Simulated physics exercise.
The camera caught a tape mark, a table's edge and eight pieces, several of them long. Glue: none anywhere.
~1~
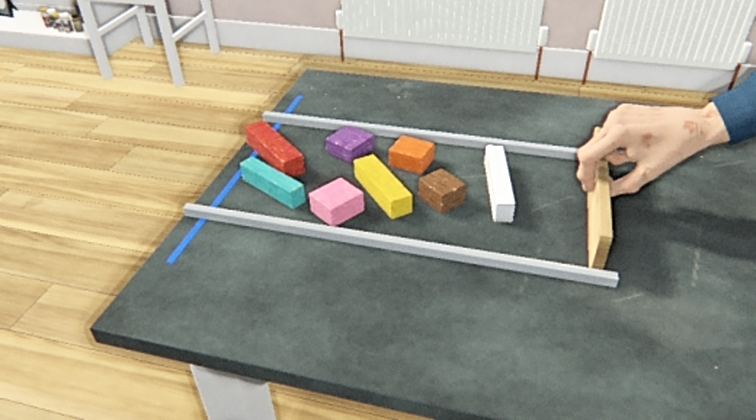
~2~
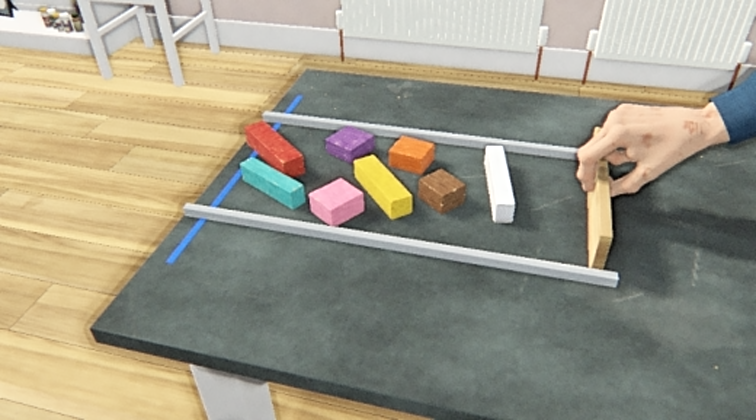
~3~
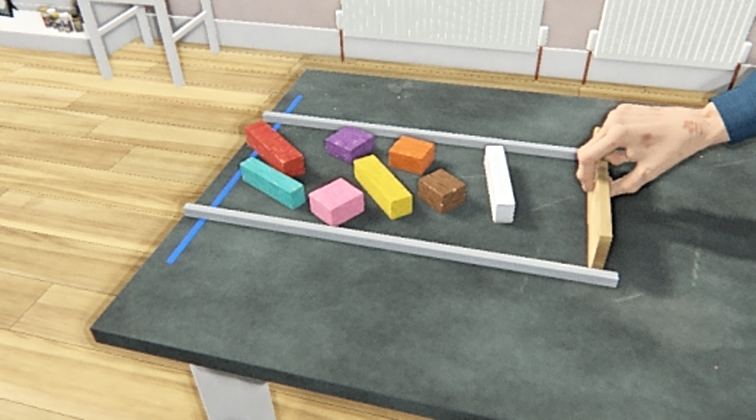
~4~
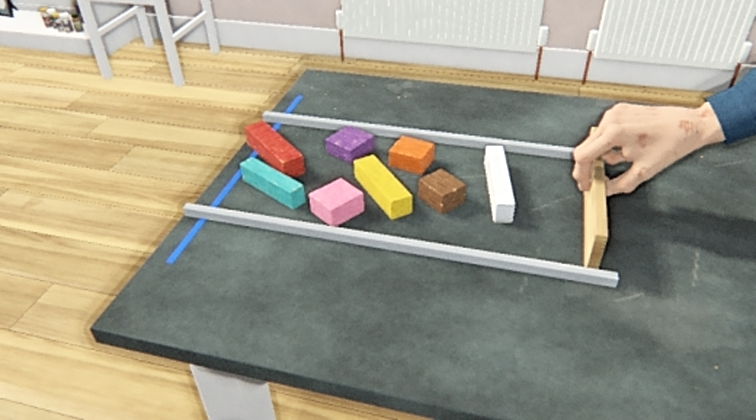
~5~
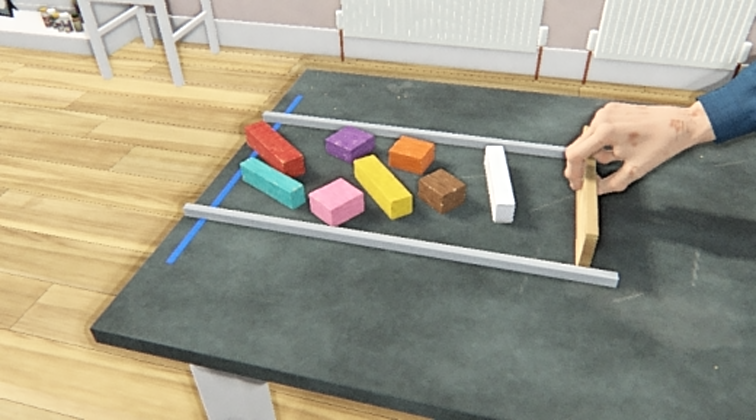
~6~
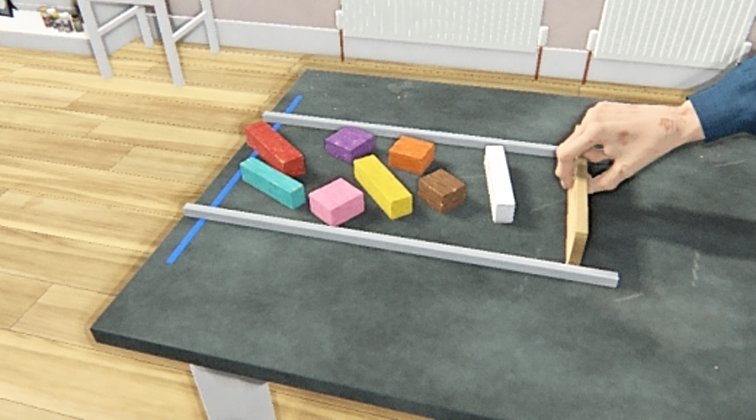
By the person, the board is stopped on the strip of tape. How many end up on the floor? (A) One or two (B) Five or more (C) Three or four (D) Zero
Five or more.
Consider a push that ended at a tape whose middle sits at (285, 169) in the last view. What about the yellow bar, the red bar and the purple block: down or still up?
As for the yellow bar, it keeps its place; the red bar ends up falling; the purple block ends up falling.
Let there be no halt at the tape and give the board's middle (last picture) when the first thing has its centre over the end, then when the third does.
The middle sits near (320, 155) at the first moment and near (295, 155) at the second.
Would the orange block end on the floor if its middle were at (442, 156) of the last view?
In that case it goes down.
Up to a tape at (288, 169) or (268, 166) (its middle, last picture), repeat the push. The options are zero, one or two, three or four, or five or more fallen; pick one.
Place by place: Three to four, then three to four.
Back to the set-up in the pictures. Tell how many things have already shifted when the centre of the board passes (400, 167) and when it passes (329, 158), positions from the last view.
6 by the first point, 8 by the second.
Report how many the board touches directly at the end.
Well, it touches 1.
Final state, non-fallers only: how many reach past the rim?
You'd get 0.
Soon after, none off yet; red bar at rest near (274, 149); turquoise bar at rest near (272, 182); purple block at rest near (350, 144).
In the end, the number that fall off is five or more; gone, brown block, orange block, yellow bar, pink block, purple block, turquoise bar and red bar.
